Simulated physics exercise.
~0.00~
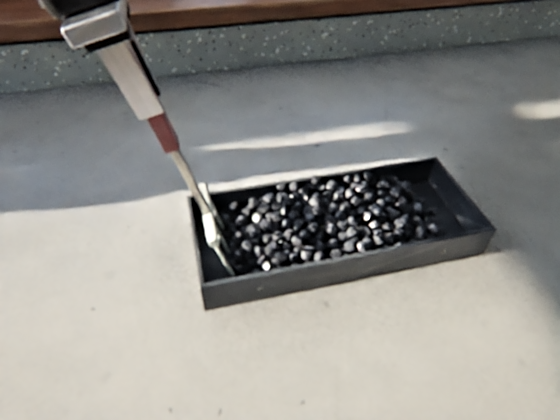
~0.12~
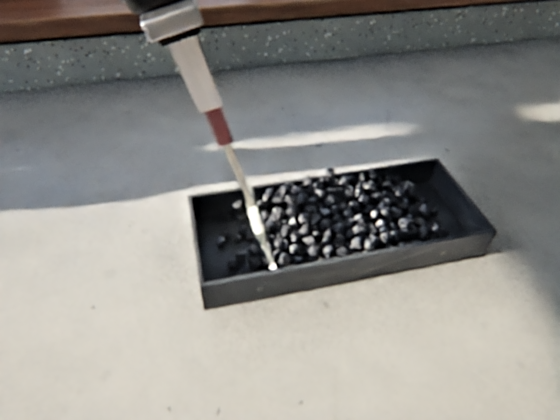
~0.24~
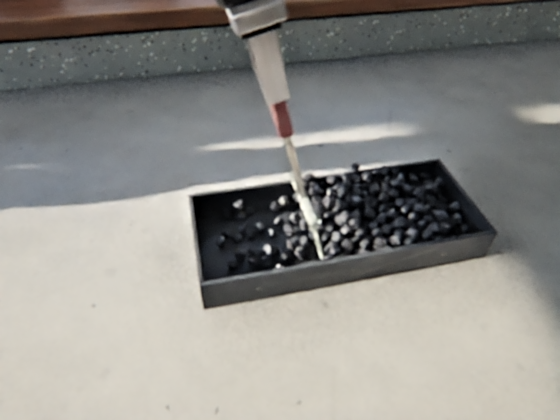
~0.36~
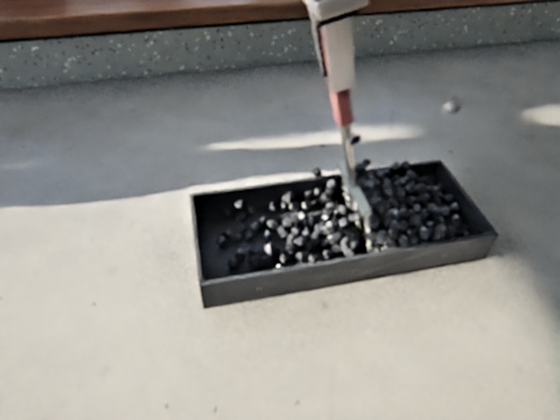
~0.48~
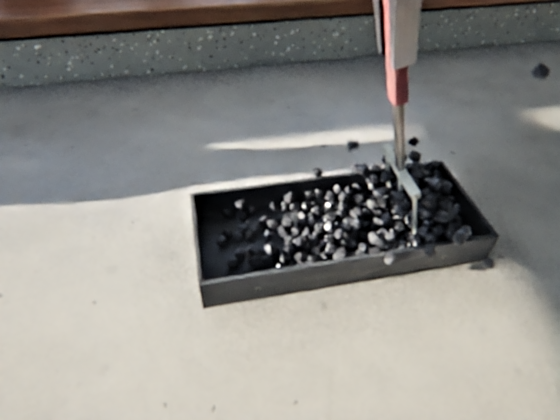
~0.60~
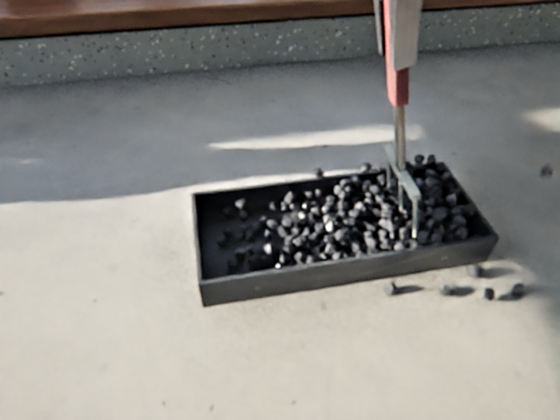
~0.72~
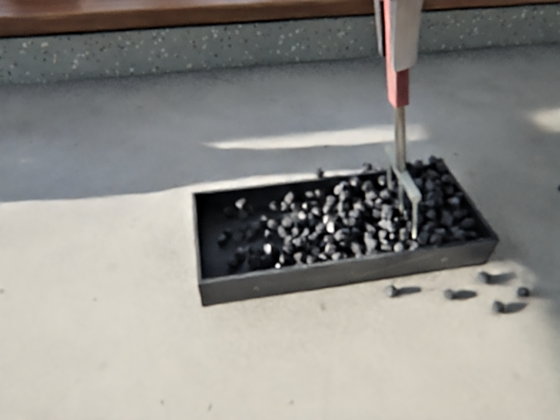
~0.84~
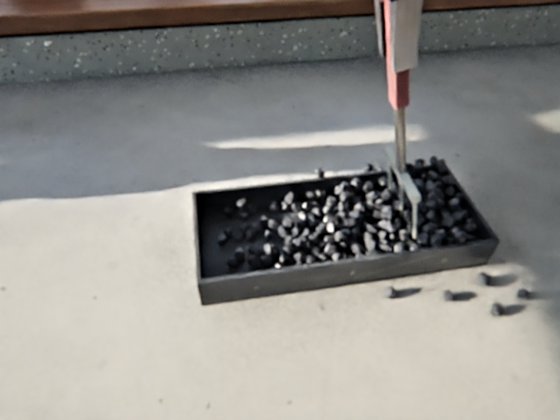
To begin with, a robot arm holds a rake at the left end of a dark rectangular tin heaped with small black pebbles. The arm draws the rake to the right through the heap, leaving the left end of the tin thinly covered. As it nears the right end, the pebbles bunch up ahead of the prongs and several fly out over the rim. The rake halts short of the right wall while the stray pebbles drop onto the pale table. At the end, the rake stands still among the pebbles, with most in the tin and a few lying in front of its right corner.
